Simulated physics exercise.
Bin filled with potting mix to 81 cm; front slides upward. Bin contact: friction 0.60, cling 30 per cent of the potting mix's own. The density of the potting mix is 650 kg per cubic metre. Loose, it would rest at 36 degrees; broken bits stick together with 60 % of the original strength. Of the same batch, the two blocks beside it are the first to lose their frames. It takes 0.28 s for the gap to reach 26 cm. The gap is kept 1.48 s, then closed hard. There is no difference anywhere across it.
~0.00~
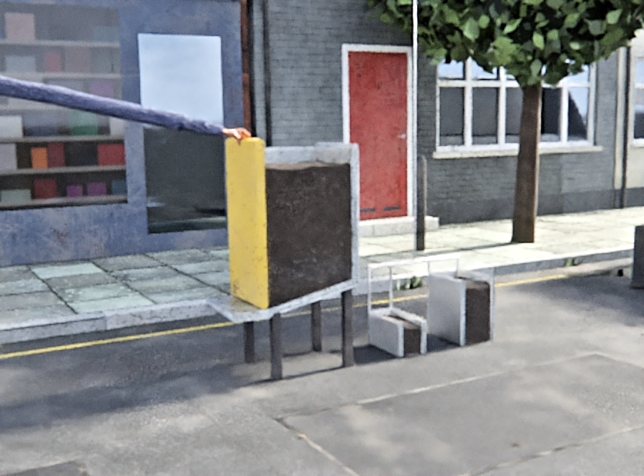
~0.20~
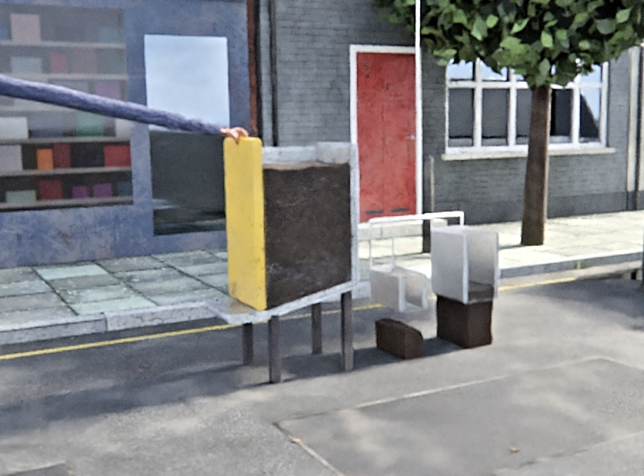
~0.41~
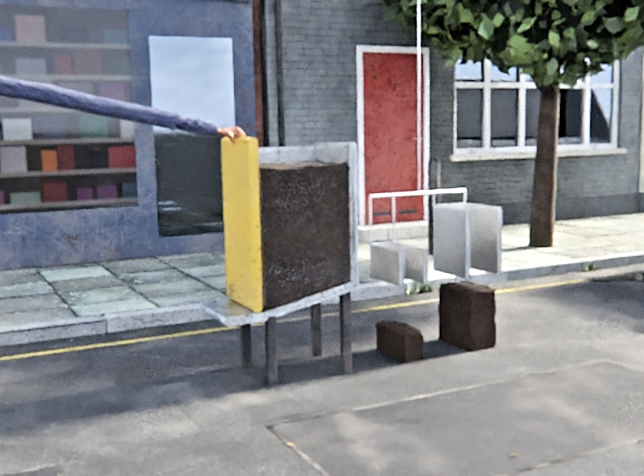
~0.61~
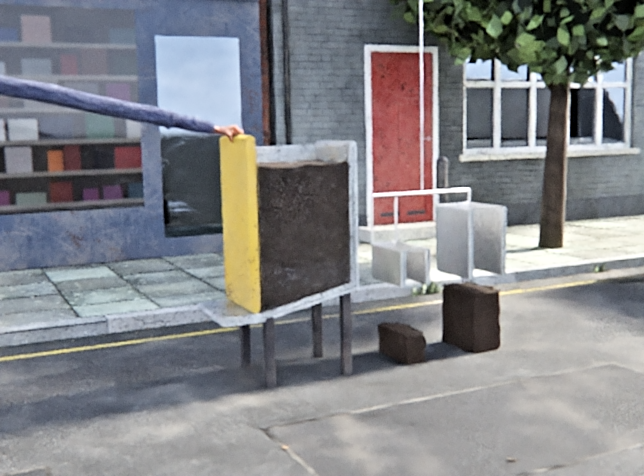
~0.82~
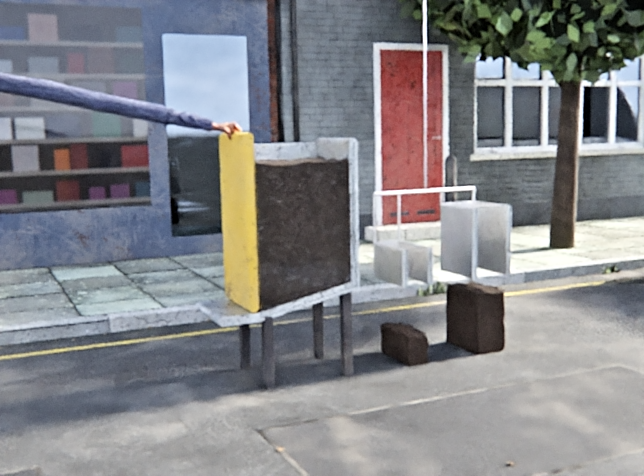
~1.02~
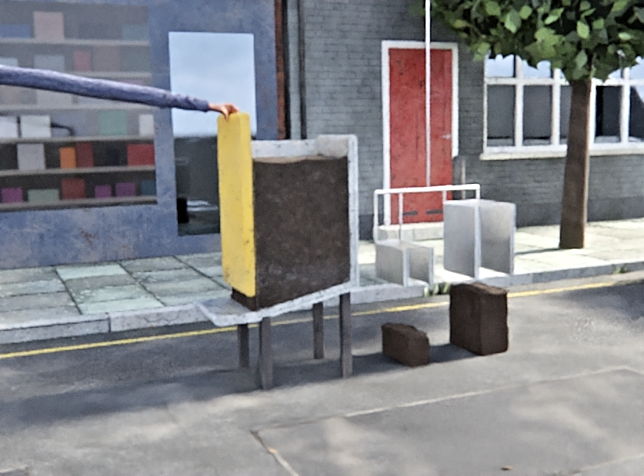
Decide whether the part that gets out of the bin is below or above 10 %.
Result: Not reaching 10 per cent.
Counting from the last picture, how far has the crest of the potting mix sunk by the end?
0 cm.
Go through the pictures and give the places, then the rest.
Top of the hatch at (260, 143), not yet moved; top of the potting mix at (304, 167); blocks stand 18 cm, 39 cm (left to right), in the first frame.
Top of the hatch at (257, 143), not yet moved; top of the potting mix at (302, 166); blocks stand 18 cm, 39 cm (left to right), in the second frame.
Top of the hatch at (254, 142), not yet moved; top of the potting mix at (300, 166); blocks stand 18 cm, 39 cm (left to right), in the third frame.
Top of the hatch at (251, 141), not yet moved; top of the potting mix at (298, 165); blocks stand 18 cm, 39 cm (left to right), in the fourth frame.
Top of the hatch at (249, 137), not yet moved; top of the potting mix at (297, 162); blocks stand 18 cm, 39 cm (left to right), in the fifth frame.
Top of the hatch at (245, 117), moved 8.6 cm; top of the potting mix at (295, 160); blocks stand 18 cm, 39 cm (left to right), in the sixth frame.
After 1.45 s, the hatch is 26 cm open and 0 % is out.
After 1.96 s, the hatch is 26 cm open and 0 % is out.
After 2.46 s, the hatch is 26 cm open and 0 % is out.
After 2.97 s, the hatch is 6.3 cm open and 0 % is out.
After 3.34 s, at the end, the hatch is shut and 0 % is out.
